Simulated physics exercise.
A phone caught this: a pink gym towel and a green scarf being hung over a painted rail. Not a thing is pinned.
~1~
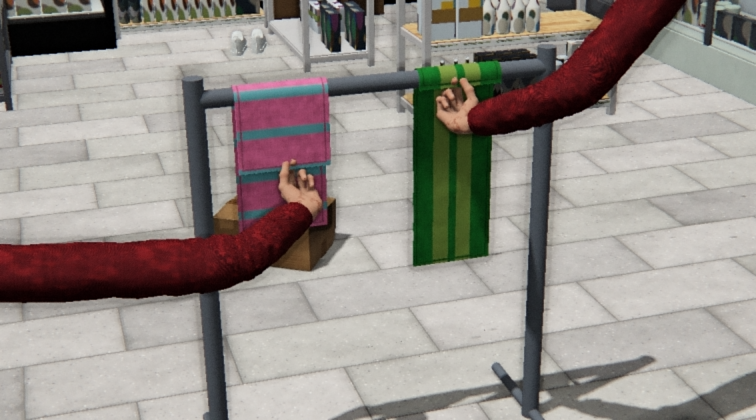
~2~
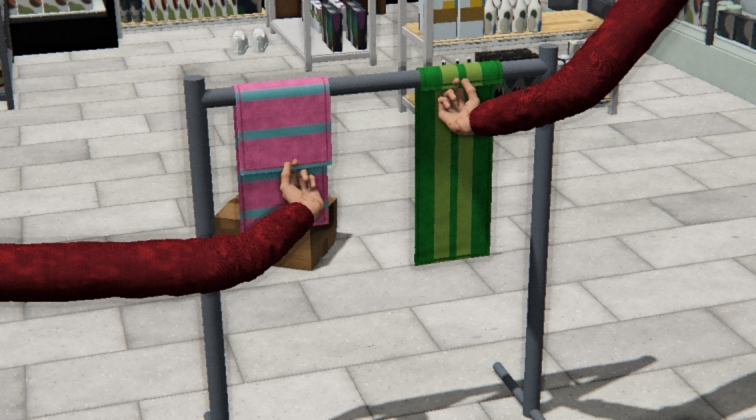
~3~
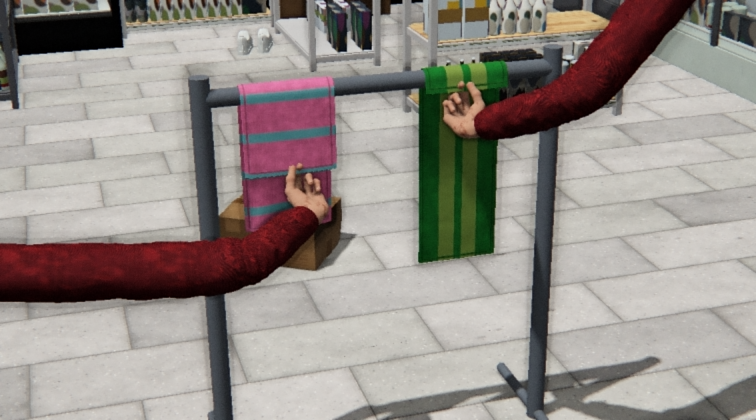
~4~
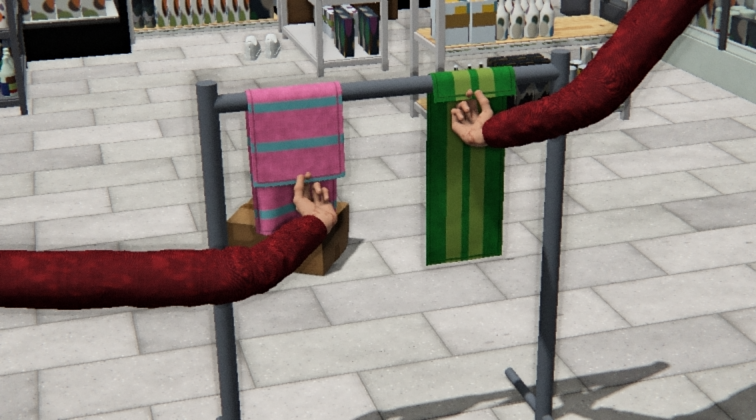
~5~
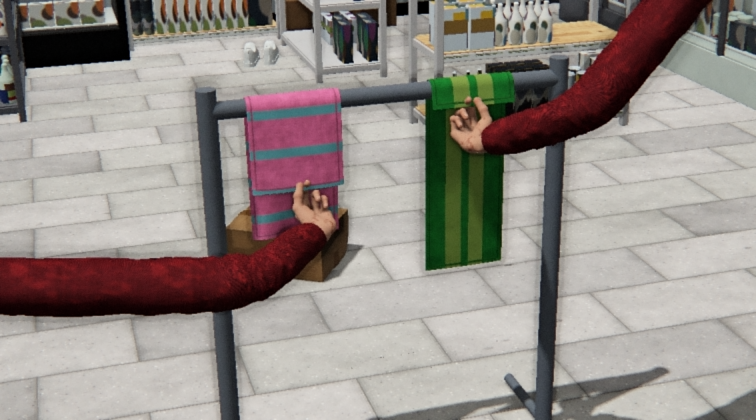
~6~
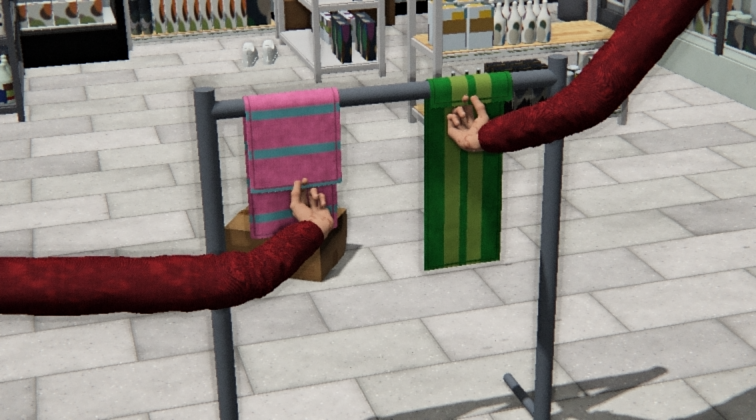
The video shows two red-sleeved arms with their hands at a pink striped towel and a green striped scarf draped over a gray rail, as the view shifts slightly and both cloths stay nearly still on the rail.
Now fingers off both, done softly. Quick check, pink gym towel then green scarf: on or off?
Pink gym towel: On; green scarf: Off.
Then, 0.34 s on from there, gym towel as it was left; scarf clear of the rail and dropping near (463, 216).
Then, 0.58 s on from there, gym towel as it was left; scarf clear of the rail and dropping near (459, 400).
Then, 0.84 s on from there, gym towel as it was left; scarf in a heap on the floor.
In the end, gym towel as it was left; scarf in a heap on the floor. The pink gym towel stays on and the green scarf slips to the floor.
